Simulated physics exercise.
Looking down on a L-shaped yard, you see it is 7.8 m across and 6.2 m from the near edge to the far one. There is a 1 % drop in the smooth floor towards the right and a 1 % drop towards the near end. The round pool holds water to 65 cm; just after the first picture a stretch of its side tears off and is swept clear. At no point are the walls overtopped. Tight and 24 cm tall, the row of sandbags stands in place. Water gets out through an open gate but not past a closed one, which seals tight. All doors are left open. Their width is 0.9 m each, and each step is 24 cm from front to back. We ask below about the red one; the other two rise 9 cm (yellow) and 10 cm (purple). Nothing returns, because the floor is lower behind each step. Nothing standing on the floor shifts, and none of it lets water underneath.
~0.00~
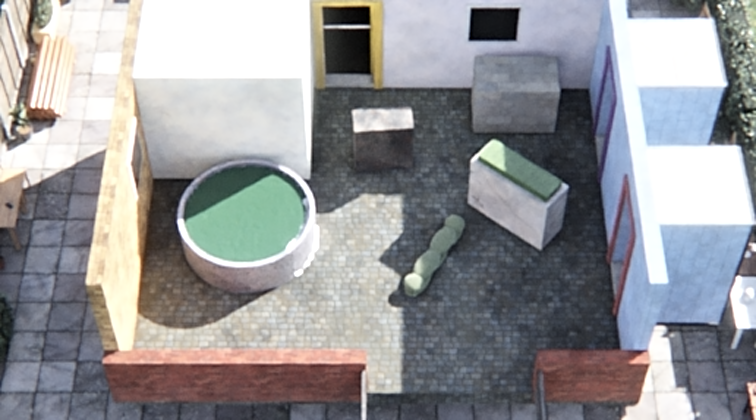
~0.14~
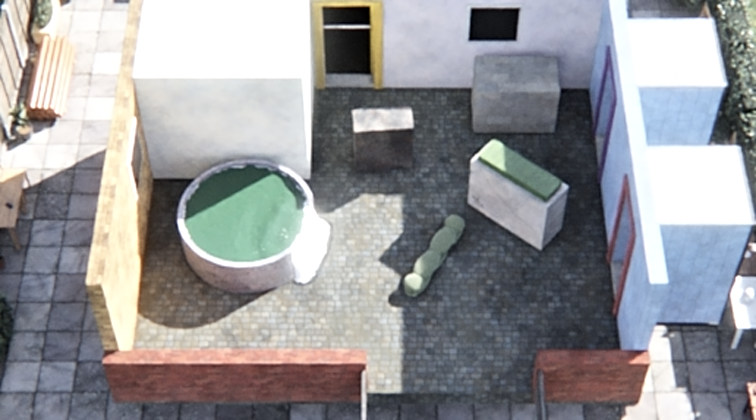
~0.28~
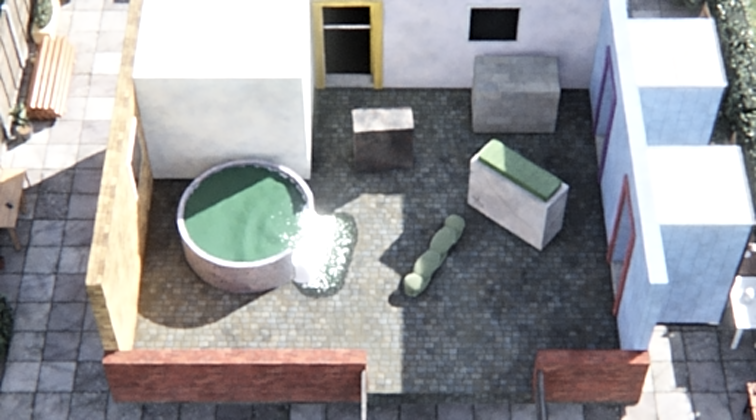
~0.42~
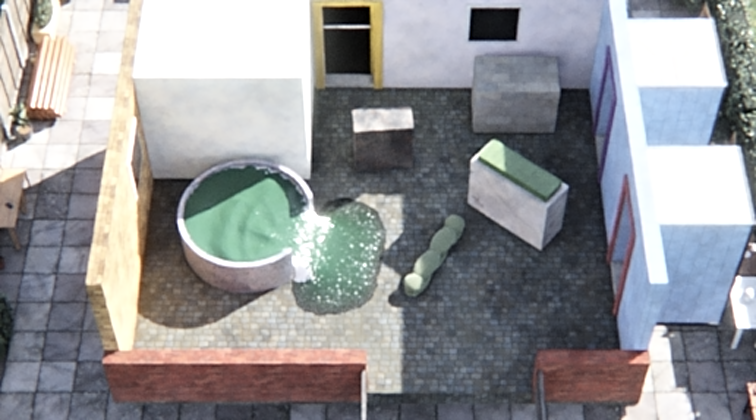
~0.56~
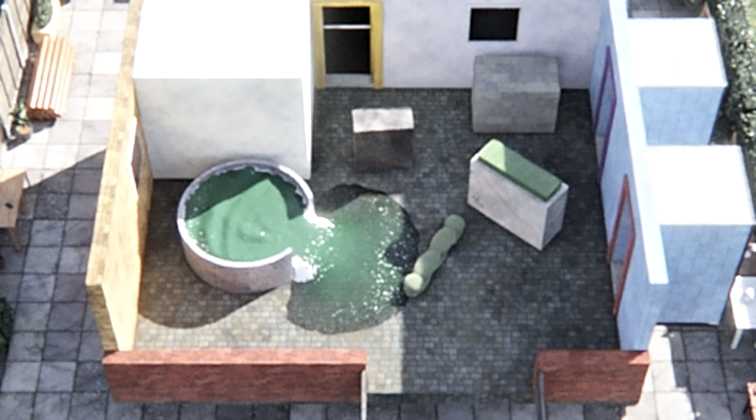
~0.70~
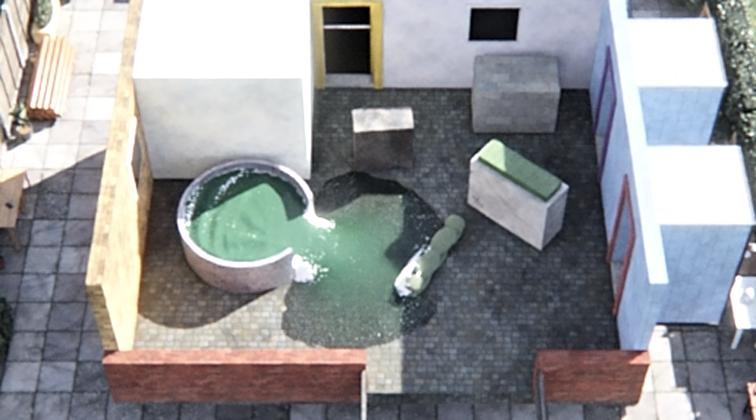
A walled yard paved in dark stone is seen from high above, with a white block at the back left, a yellow-framed doorway, pale blue walls on the right and low red brick walls in front. A round pool of green water stands at left, near a row of pale green sandbags and grey blocks. The pool's right side breaks open and foaming water pours out, spreading rightward across the paving and around the sandbags, while the camera stays still.
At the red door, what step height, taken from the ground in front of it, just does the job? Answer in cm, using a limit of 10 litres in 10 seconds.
7.5 cm.
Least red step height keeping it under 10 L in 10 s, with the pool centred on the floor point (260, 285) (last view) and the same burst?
8.0 cm, give or take.
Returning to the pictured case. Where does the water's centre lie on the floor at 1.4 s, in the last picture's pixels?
The balance point sits at roughly (301, 249).
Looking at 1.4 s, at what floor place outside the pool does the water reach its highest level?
Around pixel (403, 284).
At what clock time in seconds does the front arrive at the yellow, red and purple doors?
Yellow 3.8 s / red 3.2 s / purple 2.8 s.
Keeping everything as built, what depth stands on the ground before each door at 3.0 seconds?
The yellow door has 0 cm, the red door 0 cm and the purple door 13 cm.
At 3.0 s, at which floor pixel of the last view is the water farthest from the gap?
Front tip: Approx. (589, 106) px.
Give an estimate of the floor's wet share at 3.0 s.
50 %.
After 1.4 s water covers 30 % of the floor, deepest (38 cm) near (403, 284); it has not reached the red door.
After 3.0 s water covers 50 % of the floor, deepest (24 cm) near (403, 275); it has not reached the red door.
After 10.0 s water covers 80 % of the floor, deepest (10 cm) near (618, 351); 5 cm at the red door, 1 litre in over its 10 cm step.
At the red door as built, the water arrived by 3.2 s and peaked near 10 cm at 7.6 s.
With a step of 6 cm, 20 litres would have come in within the 10 s; with 8.5 cm, 4 litres. So under 10 litres takes about 7.5 cm.
